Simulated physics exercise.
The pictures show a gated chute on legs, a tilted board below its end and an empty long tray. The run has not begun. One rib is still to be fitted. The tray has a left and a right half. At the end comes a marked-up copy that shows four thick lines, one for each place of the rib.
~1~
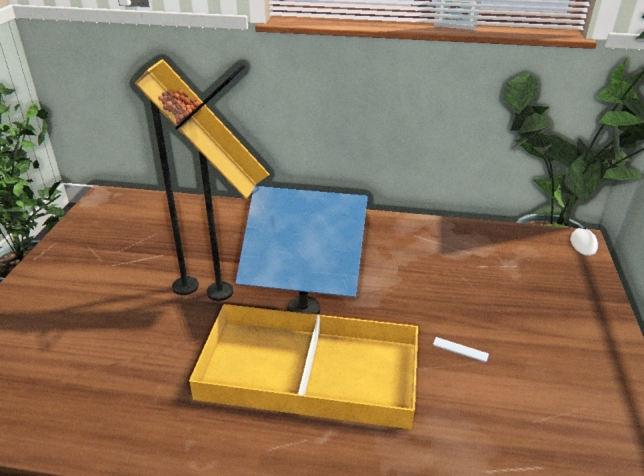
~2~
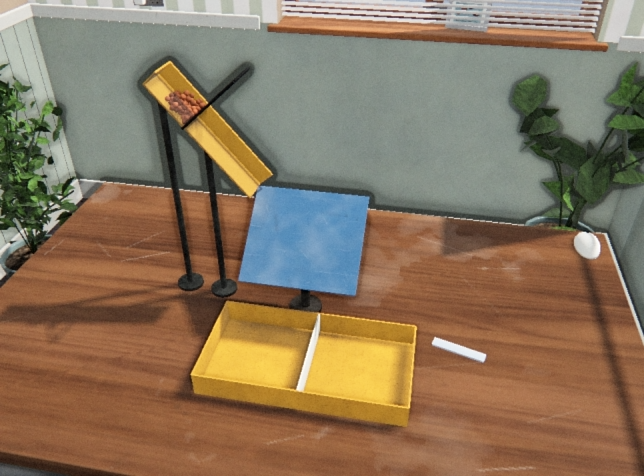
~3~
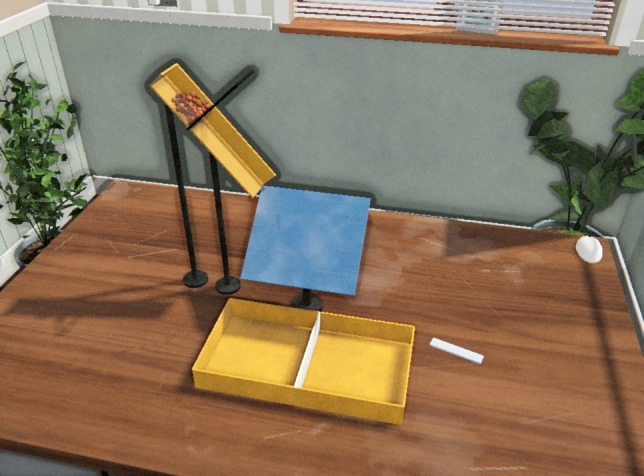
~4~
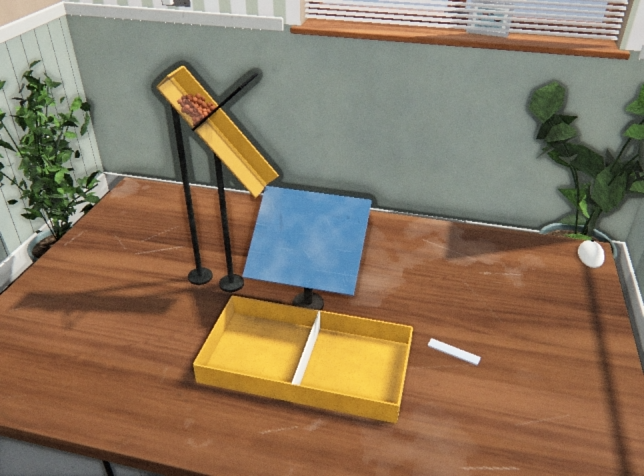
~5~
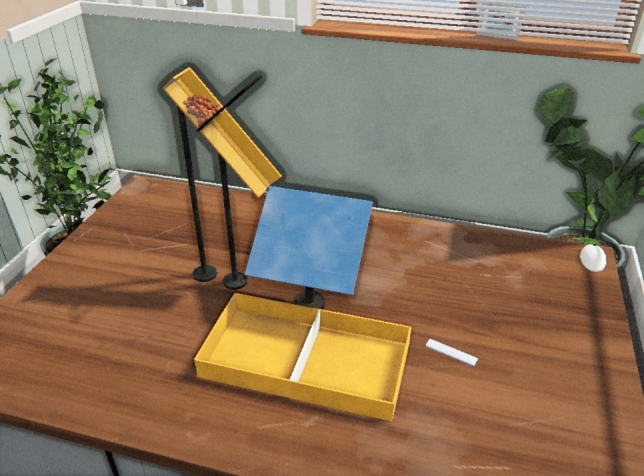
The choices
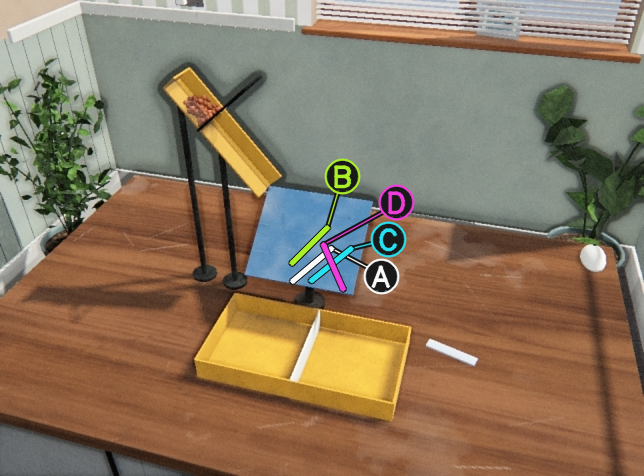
A wooden table held a yellow chute on black legs with brownish pellets inside, a tilted blue board and an empty divided yellow tray, and only the view shifted slightly while everything stayed still.
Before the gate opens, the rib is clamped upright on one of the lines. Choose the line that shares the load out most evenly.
Use line D.
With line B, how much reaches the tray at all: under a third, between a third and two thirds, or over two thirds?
It is over two thirds.
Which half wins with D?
More lands on the right.
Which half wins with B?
Left.
On the marked copy, line A from (331, 248) to (292, 281); line B from (327, 227) to (292, 263); line C from (351, 248) to (311, 280); line D from (323, 244) to (343, 289).
With A, of what is caught, the larger part in the left half, about a tenth in the right.
With B, of what is caught, almost all in the left half, just a few in the right.
With C, of what is caught, the larger part in the left half, about a tenth in the right.
With D, of what is caught, roughly a third in the left half, roughly two thirds in the right.
